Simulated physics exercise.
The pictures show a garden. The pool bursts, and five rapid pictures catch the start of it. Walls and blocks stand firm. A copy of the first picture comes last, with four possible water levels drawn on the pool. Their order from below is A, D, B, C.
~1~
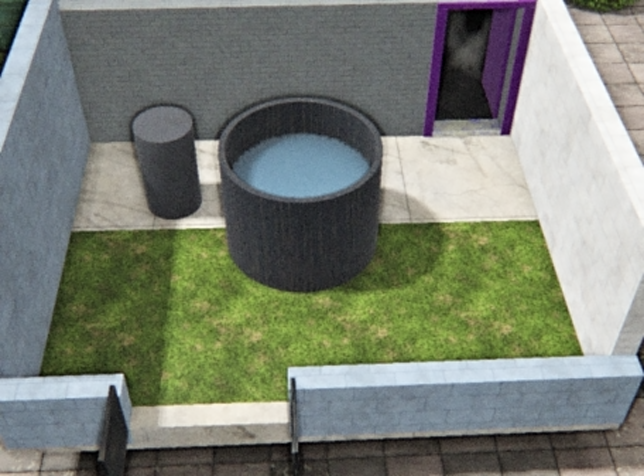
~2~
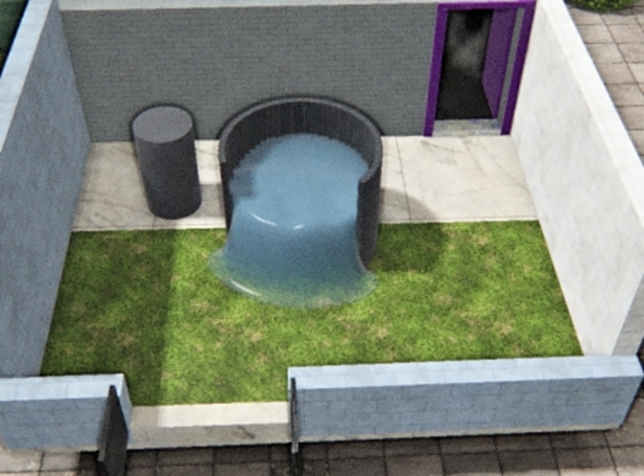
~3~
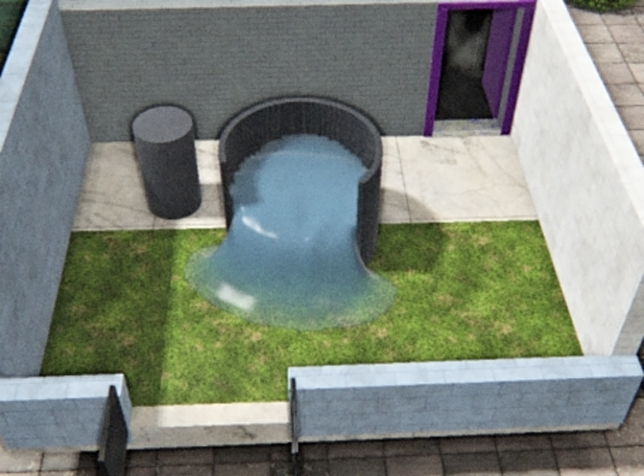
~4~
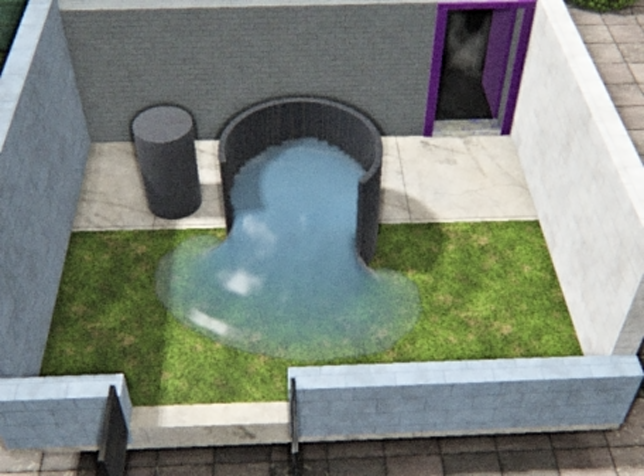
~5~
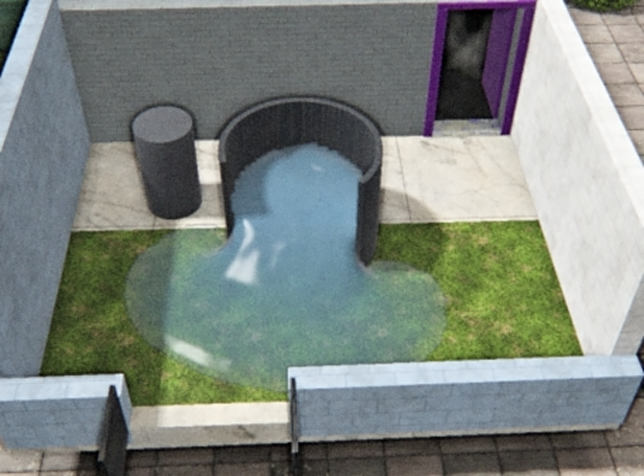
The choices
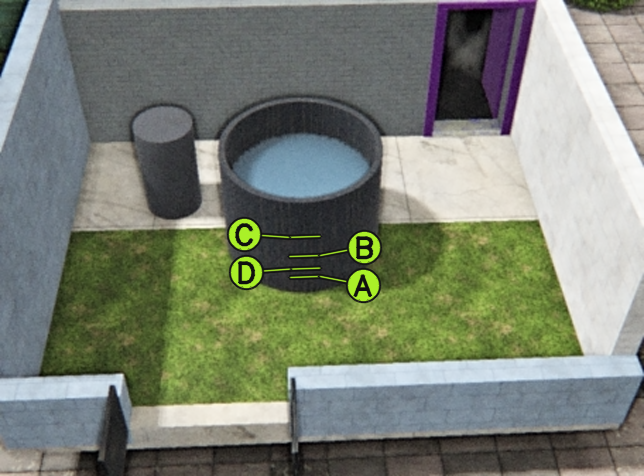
A small walled garden with a lawn and a pale paved strip is seen from above by a still camera. A round dark pool of blue water stands near the centre, with a dark grey cylinder to its left, a purple doorway at the back right and an open gate at the front left. The pool's front side vanishes, and the water pours forward and spreads across the grass in a widening sheet.
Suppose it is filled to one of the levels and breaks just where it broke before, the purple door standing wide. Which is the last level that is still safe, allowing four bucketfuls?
Go for C.
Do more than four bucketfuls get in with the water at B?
No, that is safe.
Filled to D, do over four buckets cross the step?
No.
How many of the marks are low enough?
All of the four.
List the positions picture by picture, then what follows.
In the first picture, water in the pool at rest, its middle at (301, 178); foot of the purple doorway at (466, 135); open gate at (205, 367).
In the second picture, front seen at (218, 253), 3 % of the ground wet.
In the third picture, front seen at (385, 302), 7 % of the ground wet.
In the fourth picture, front seen at (409, 314), 13 % of the ground wet.
In the fifth picture, front seen at (439, 322), 23 % of the ground wet.
On the marked copy, A at (305, 276); B at (304, 256); C at (304, 236); D at (304, 268); from the bottom up A, D, B, C.
With A, nothing gets over.
With B, nothing gets over.
With C, a bucket or two gets in.
With D, nothing gets over.
